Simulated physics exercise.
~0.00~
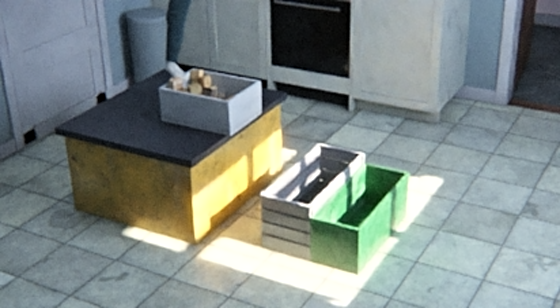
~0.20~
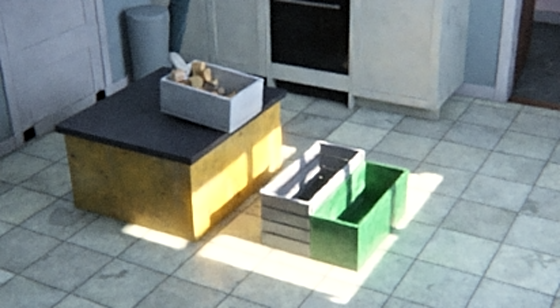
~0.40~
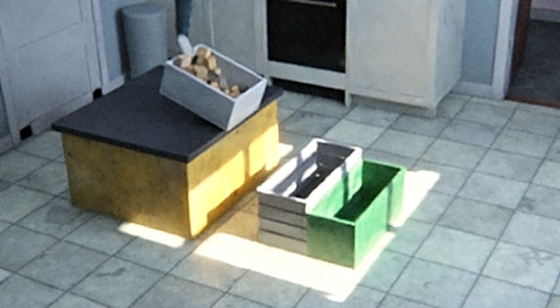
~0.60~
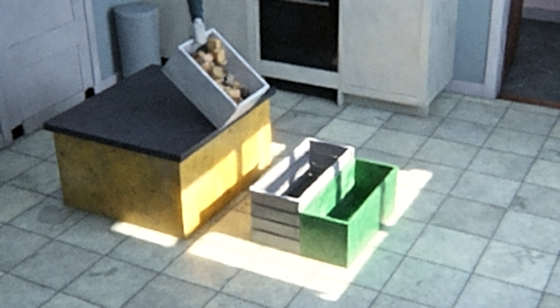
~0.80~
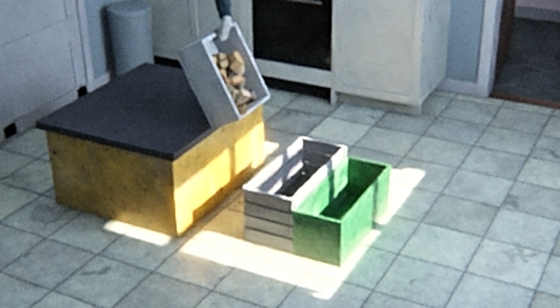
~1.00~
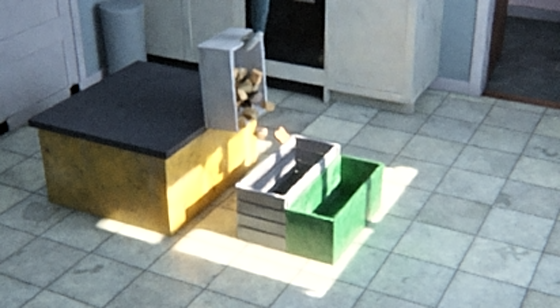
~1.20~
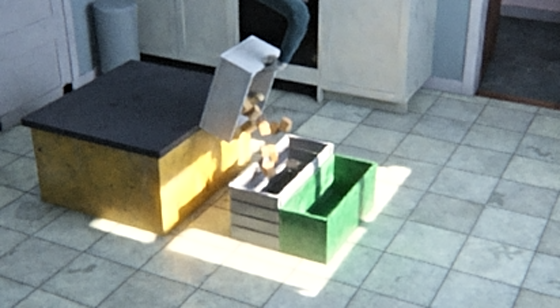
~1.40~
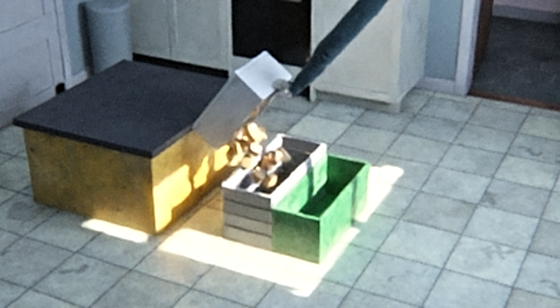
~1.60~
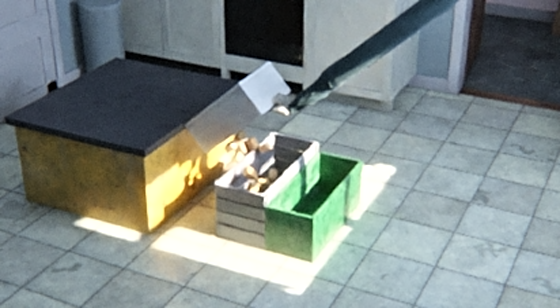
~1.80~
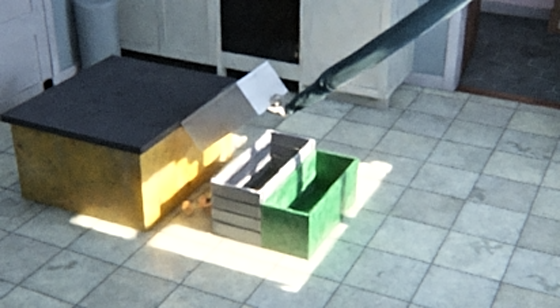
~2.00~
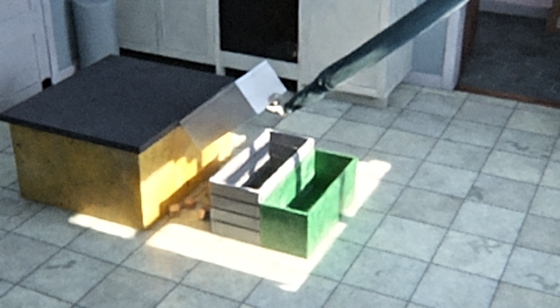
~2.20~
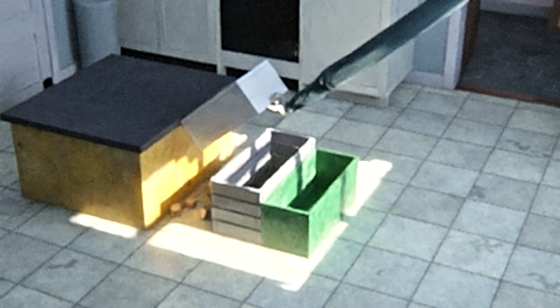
On a pale tiled kitchen floor in a patch of sunlight, a white box of wooden offcuts sits on a dark-topped yellow bench, with an empty slatted grey trough and a green box standing below to the right. The white box begins to tilt, its far end rising as a dark arm holds it. It swings over the bench's edge, and the pieces slide out and tumble towards the grey trough. The arm tips it further until the last pieces spill out. Finally the box hangs still, upturned, with most offcuts in the grey trough, others on the floor short of it, and the green box empty.
